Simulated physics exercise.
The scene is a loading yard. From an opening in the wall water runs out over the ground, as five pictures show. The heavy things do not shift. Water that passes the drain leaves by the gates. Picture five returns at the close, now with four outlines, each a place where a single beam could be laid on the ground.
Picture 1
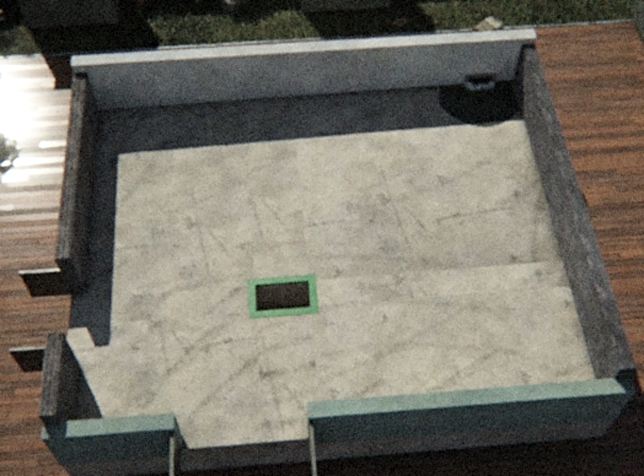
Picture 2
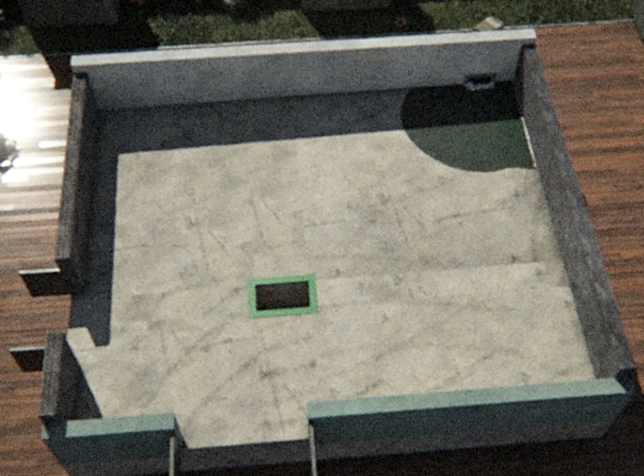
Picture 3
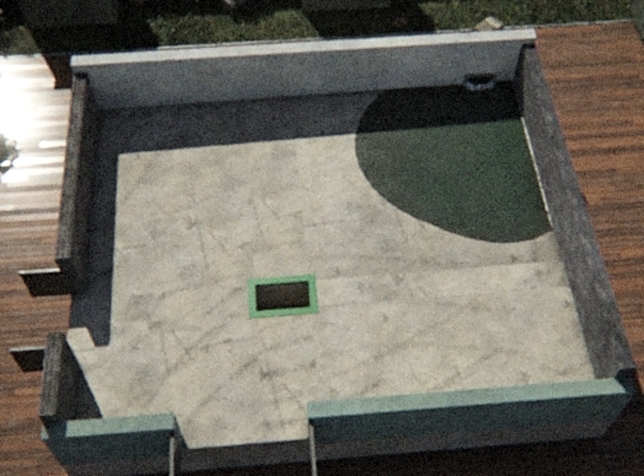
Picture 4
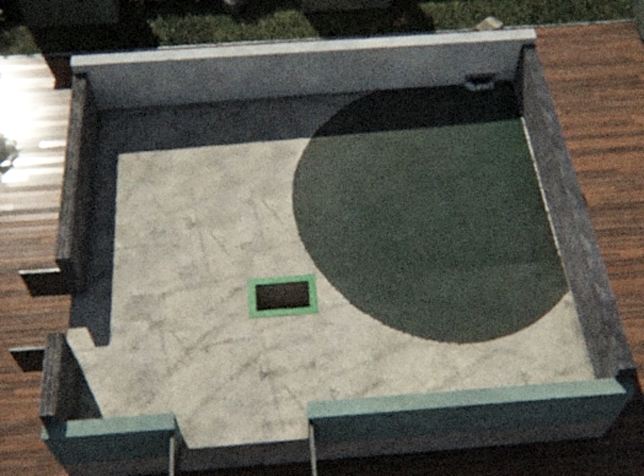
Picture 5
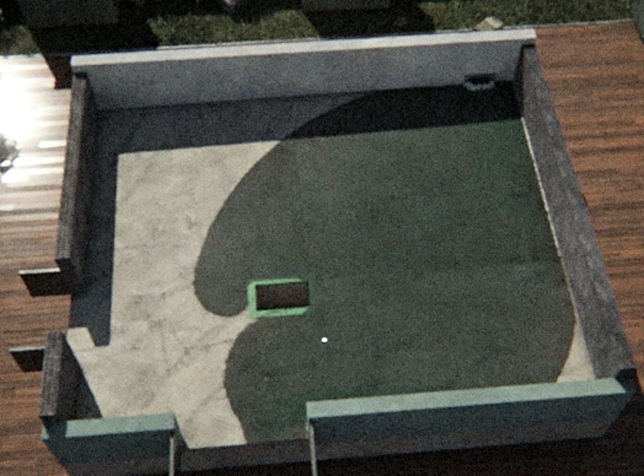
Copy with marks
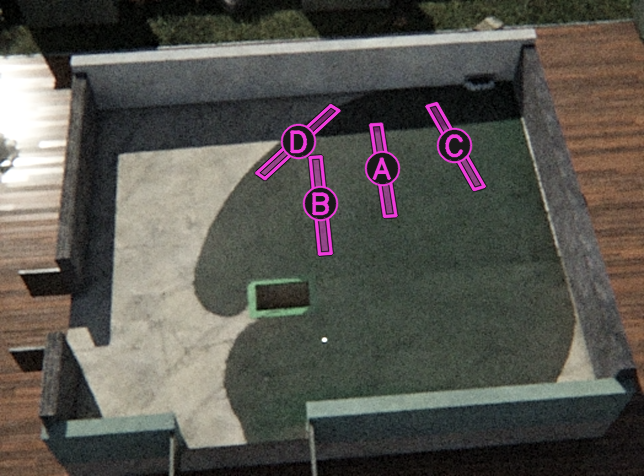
At the start, a small dark patch of water lies below the outfall in the upper right corner of a pale walled yard. It spreads down and leftward in a widening rounded shape, then surrounds the green-edged gully, which takes in water, and reaches the lower wall.
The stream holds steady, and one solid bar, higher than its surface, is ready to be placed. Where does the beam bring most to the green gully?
Place D does it best.
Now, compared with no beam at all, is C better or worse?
It is worse.
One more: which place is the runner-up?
Place B.
On the marked copy, A from (390, 216) to (376, 124); B from (325, 253) to (315, 157); C from (431, 105) to (479, 188); D from (260, 175) to (334, 108).
For place A, about 7 % of the stream runs into the green gully, about 92 % out by the gates.
For place B, about 11 % of the stream runs into the green gully, about 88 % out by the gates.
For place C, about 4 % of the stream runs into the green gully, about 95 % out by the gates.
For place D, about 19 % of the stream runs into the green gully, about 80 % out by the gates.
